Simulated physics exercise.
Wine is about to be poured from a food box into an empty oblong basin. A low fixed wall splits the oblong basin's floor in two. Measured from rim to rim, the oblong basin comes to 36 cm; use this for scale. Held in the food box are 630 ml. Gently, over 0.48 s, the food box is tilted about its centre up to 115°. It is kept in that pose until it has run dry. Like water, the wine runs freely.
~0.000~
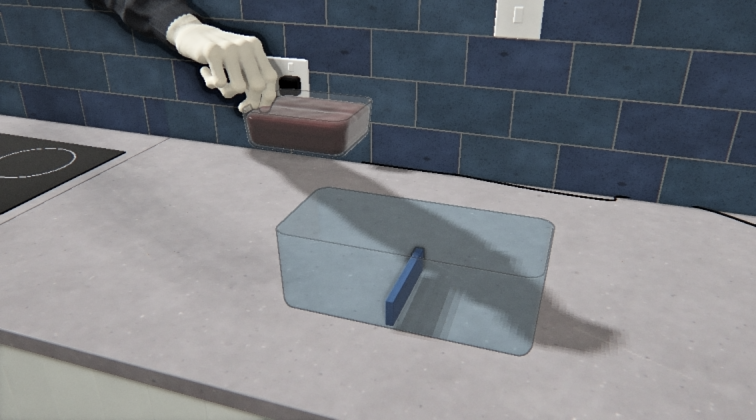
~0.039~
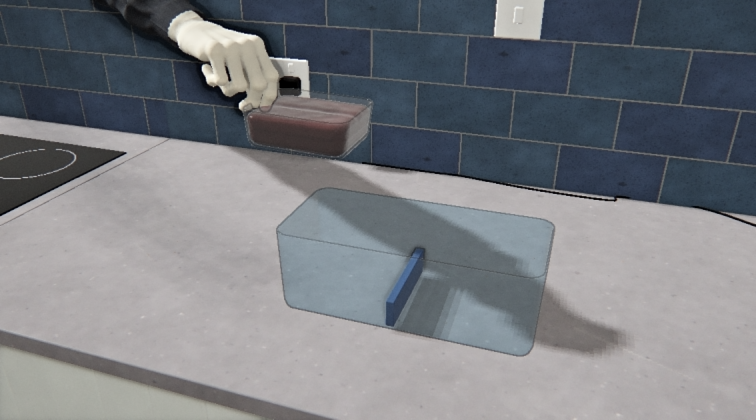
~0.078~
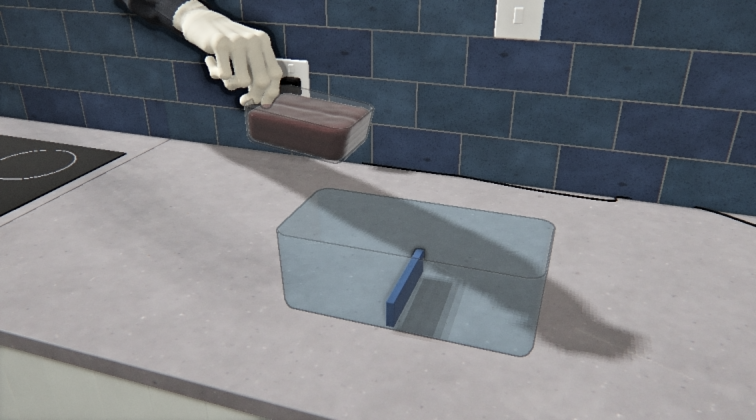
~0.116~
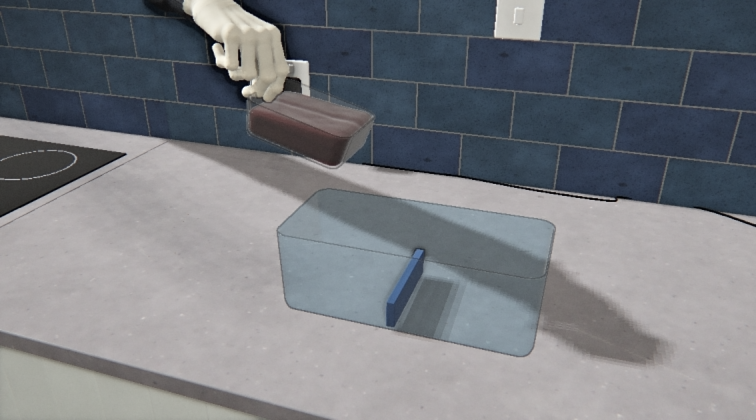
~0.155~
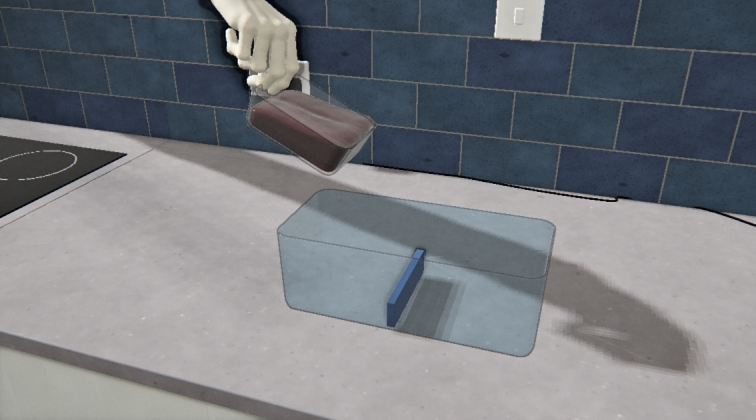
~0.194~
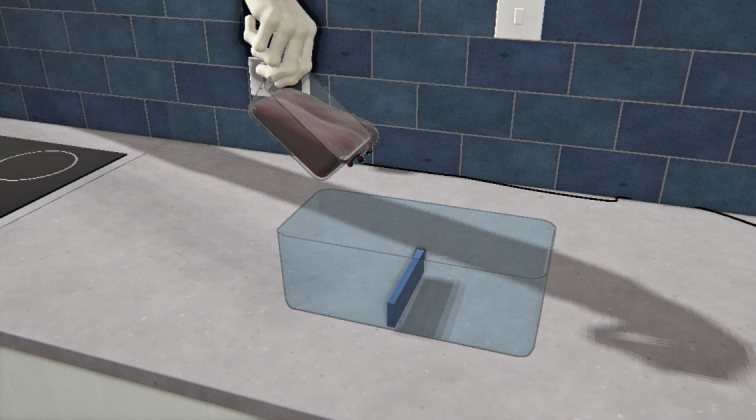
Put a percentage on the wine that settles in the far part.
Roughly 15 per cent ends up there.
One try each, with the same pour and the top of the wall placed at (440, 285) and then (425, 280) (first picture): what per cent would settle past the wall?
Try 1: 20 %; try 2: 20 %.
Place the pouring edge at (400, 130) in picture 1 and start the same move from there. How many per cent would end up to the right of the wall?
In that case roughly 70 per cent.
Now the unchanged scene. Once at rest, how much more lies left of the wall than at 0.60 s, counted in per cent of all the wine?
I'd say near 3 percent.
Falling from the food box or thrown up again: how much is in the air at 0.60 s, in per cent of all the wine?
Estimate: About 16 in a hundred.
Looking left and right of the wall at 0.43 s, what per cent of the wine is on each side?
Around 74 percent on the left and 5 on the right.
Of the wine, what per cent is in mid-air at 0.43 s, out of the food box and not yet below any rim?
Some 16 per cent, I reckon.
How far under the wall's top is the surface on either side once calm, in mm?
It's around 20 mm on the left side and around 38 mm on the right side.
By 0.43 s the tilt is 112° and 6 per cent is still to pour, 73 is left of the wall and 5 right of it.
By 0.60 s the tilt is 115° and 0 per cent is still to pour, 73 is left of the wall and 11 right of it.
By 0.78 s the tilt is 115° and 0 per cent is still to pour, 76 is left of the wall and 15 right of it.
By 0.98 s the tilt is 115° and 0 per cent is still to pour, 76 is left of the wall and 15 right of it.
At rest 76 per cent lies left of the wall, 15 right of it and 9 outside.
